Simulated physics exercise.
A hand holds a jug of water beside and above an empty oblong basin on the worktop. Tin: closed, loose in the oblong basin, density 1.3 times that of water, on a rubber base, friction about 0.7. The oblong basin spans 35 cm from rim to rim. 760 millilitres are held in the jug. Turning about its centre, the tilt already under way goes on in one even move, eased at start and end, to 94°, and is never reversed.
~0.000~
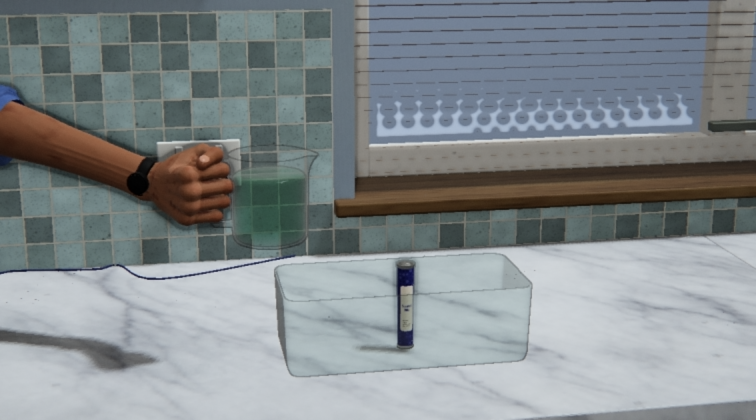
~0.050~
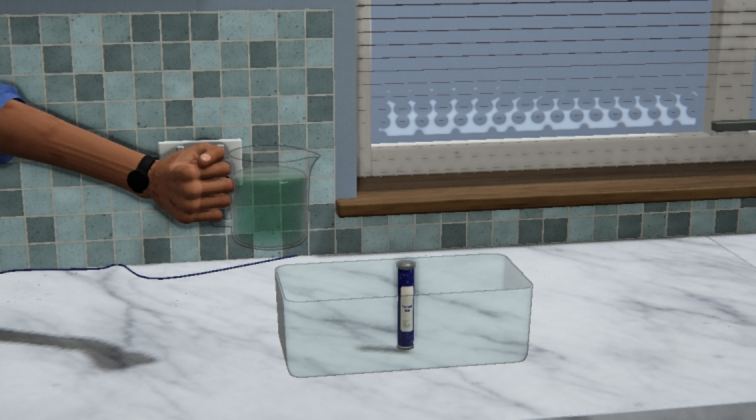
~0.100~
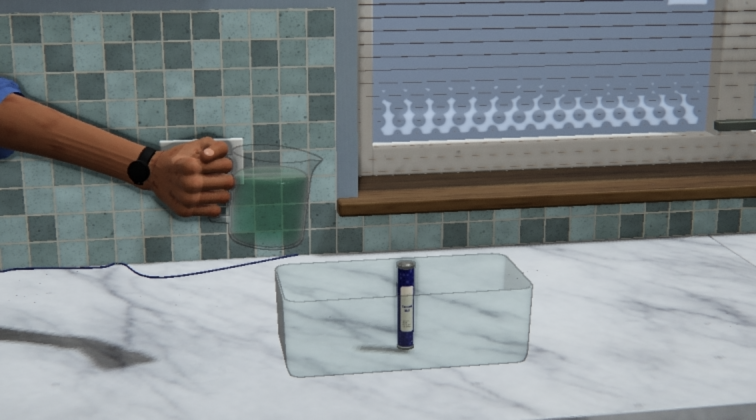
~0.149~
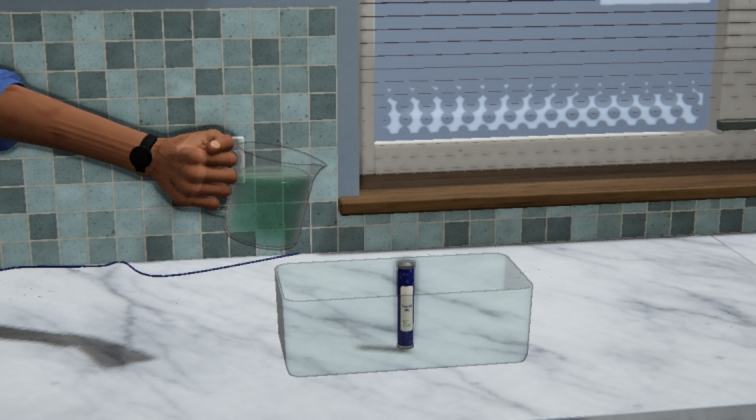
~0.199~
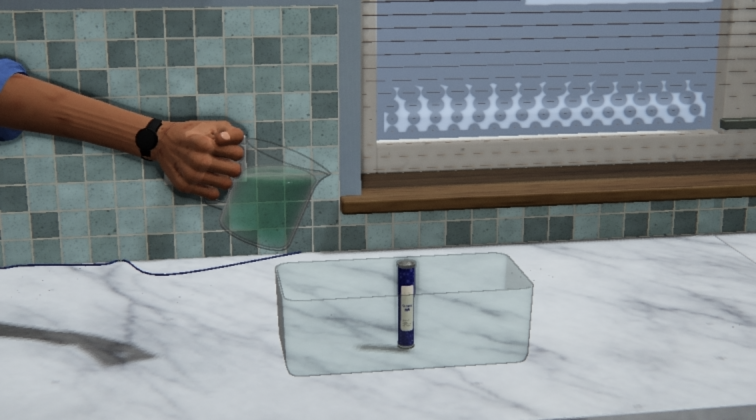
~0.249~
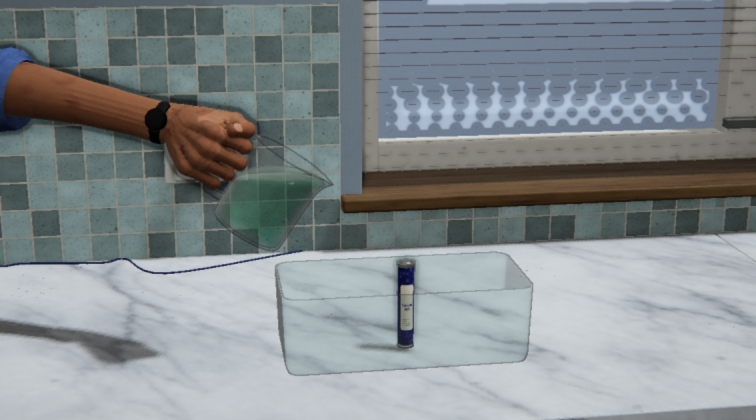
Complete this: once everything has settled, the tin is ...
Once everything has settled, the tin is standing up.
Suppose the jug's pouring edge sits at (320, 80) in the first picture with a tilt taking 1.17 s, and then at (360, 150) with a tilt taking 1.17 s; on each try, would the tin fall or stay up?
The tin overturns the first time and overturns the second time.
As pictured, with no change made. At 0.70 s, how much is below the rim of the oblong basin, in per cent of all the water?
Roughly 54 per cent.
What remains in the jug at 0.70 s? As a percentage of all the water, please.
Around 28 percent of it.
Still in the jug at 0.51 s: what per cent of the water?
Near 68 in a hundred.
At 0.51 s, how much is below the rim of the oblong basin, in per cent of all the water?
I reckon close to 10 percent of it.
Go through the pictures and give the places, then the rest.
In the first picture, it leans 0°; its right rim is at (319, 153); the water meets the walls at (230, 175) and (306, 172); the oblong basin's rim runs from (279, 284) to (518, 270); the tin's top is at (406, 268).
In the second picture, it leans 2°; its right rim is at (320, 154); the water meets the walls at (231, 175) and (307, 173).
In the third picture, it leans 6°; its right rim is at (323, 158); the water meets the walls at (233, 174) and (308, 173).
In the fourth picture, it leans 13°; its right rim is at (327, 164); the water meets the walls at (234, 175) and (311, 173).
In the fifth picture, it leans 22°; its right rim is at (332, 173); the water meets the walls at (233, 182) and (318, 175).
In the sixth picture, it leans 33°; its right rim is at (334, 183); the water meets the walls at (226, 190) and (325, 178).
Then, 0.51 s in, the tilt is 87° and 68 per cent is still to pour; the tin stands where it began.
Then, 0.70 s in, the tilt is 94° and 28 per cent is still to pour; the tin stands where it began.
Then, 0.90 s in, the tilt is 94° and 11 per cent is still to pour; the tin stands where it began.
Then, 1.12 s in, the tilt is 94° and 4 per cent is still to pour; the tin stands where it began.
Finally, the tin stands where it began.
